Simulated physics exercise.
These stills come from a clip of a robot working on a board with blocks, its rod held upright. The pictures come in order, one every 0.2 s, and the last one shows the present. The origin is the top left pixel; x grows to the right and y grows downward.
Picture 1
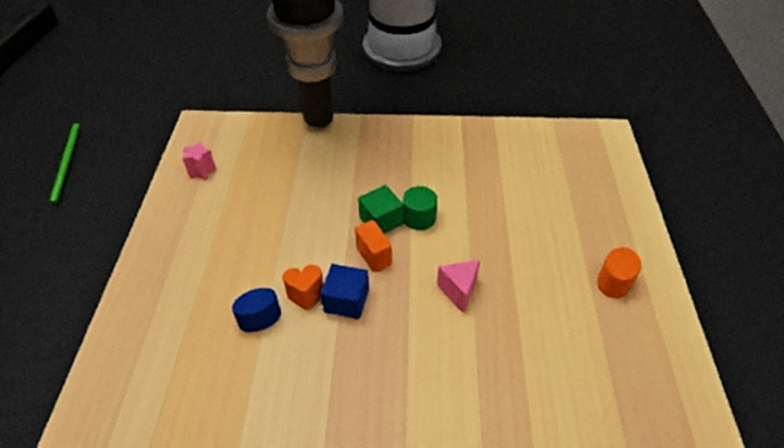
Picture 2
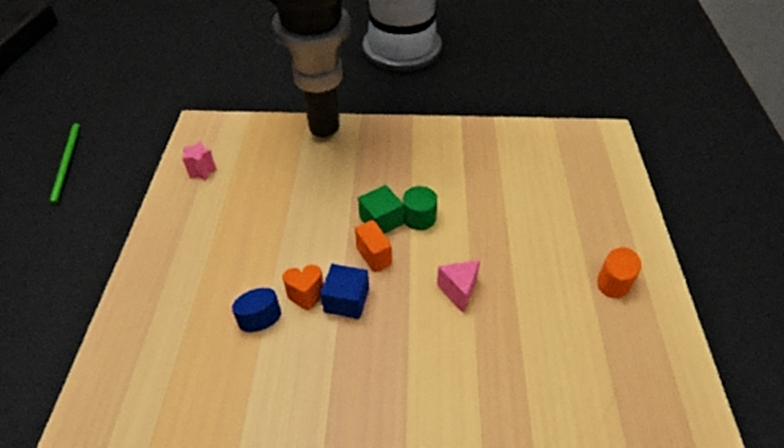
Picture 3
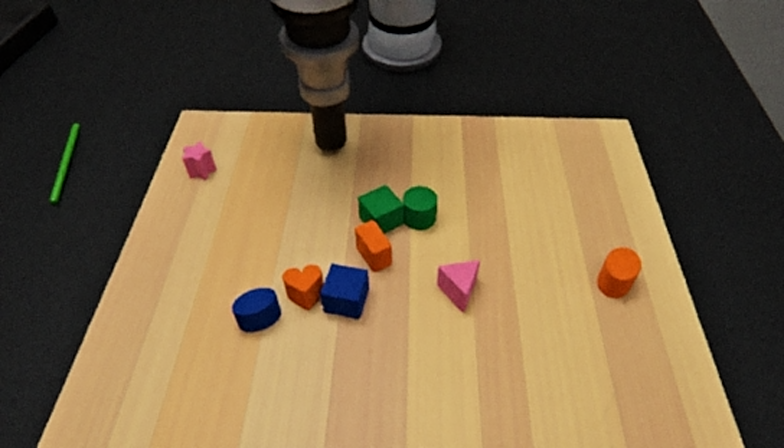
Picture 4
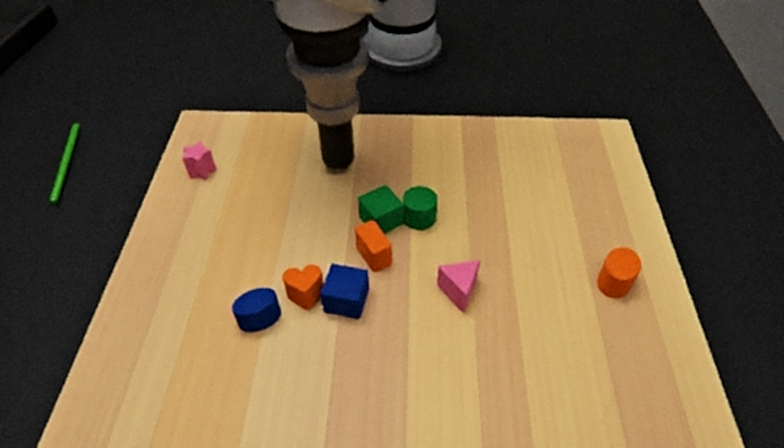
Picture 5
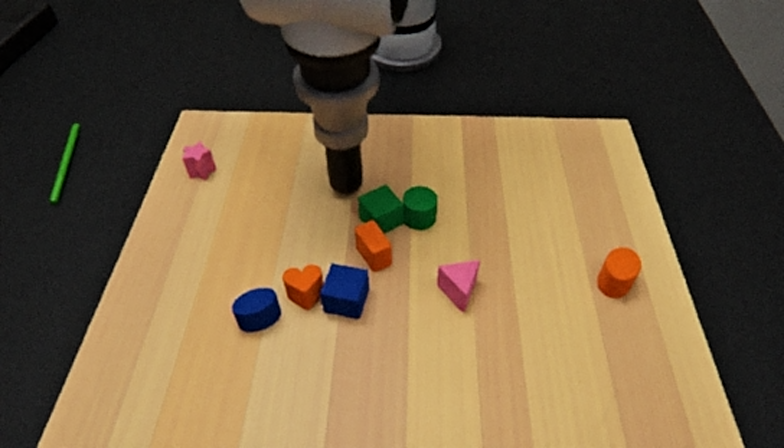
On a wooden board scattered with orange, blue, green and pink blocks, a robot arm's dark rod moves from the far edge toward the viewer and slightly right, nearing the green square, while the blocks stay still.
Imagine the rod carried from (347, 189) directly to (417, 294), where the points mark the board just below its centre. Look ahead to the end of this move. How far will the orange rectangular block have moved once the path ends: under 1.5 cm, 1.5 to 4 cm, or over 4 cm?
Final distance: More than 4 cm.
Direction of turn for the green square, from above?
From the top: Counterclockwise.
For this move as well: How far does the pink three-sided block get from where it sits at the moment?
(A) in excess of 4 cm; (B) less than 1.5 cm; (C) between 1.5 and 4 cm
Correct choice: B.
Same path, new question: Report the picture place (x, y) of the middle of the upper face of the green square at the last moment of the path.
Put as a pixel place, it's (432, 235).
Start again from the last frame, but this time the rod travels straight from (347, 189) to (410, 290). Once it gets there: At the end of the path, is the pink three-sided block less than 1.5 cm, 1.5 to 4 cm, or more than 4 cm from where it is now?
Verdict: Less than 1.5 cm.
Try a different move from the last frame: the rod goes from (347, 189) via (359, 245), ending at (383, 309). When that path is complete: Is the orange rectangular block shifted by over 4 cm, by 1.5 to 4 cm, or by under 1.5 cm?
Net shift: Above 4 cm.
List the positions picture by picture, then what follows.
The first frame shows tip of the rod (319, 118), middles of tops, orange rectangular block (373, 236), green square (381, 200), pink three-sided block (461, 273).
The second frame shows rod (324, 128), nothing pushed.
The third frame shows rod (331, 141), nothing pushed.
The fourth frame shows rod (339, 159), nothing pushed.
The fifth frame shows rod (346, 182), orange rectangular block (373, 236), green square (381, 200), pink three-sided block (461, 273).
The first path, step by step. One third of the way, rod (367, 215); green square (397, 216), turned 20° anticlockwise.
Two thirds of the way, rod (390, 249); orange rectangular block (381, 268), turned 40° clockwise; green square (428, 234), turned 70° anticlockwise.
At the end, rod (417, 287); orange rectangular block (384, 298), turned 100° clockwise; green square (432, 235), turned 85° anticlockwise; pink three-sided block unmoved.
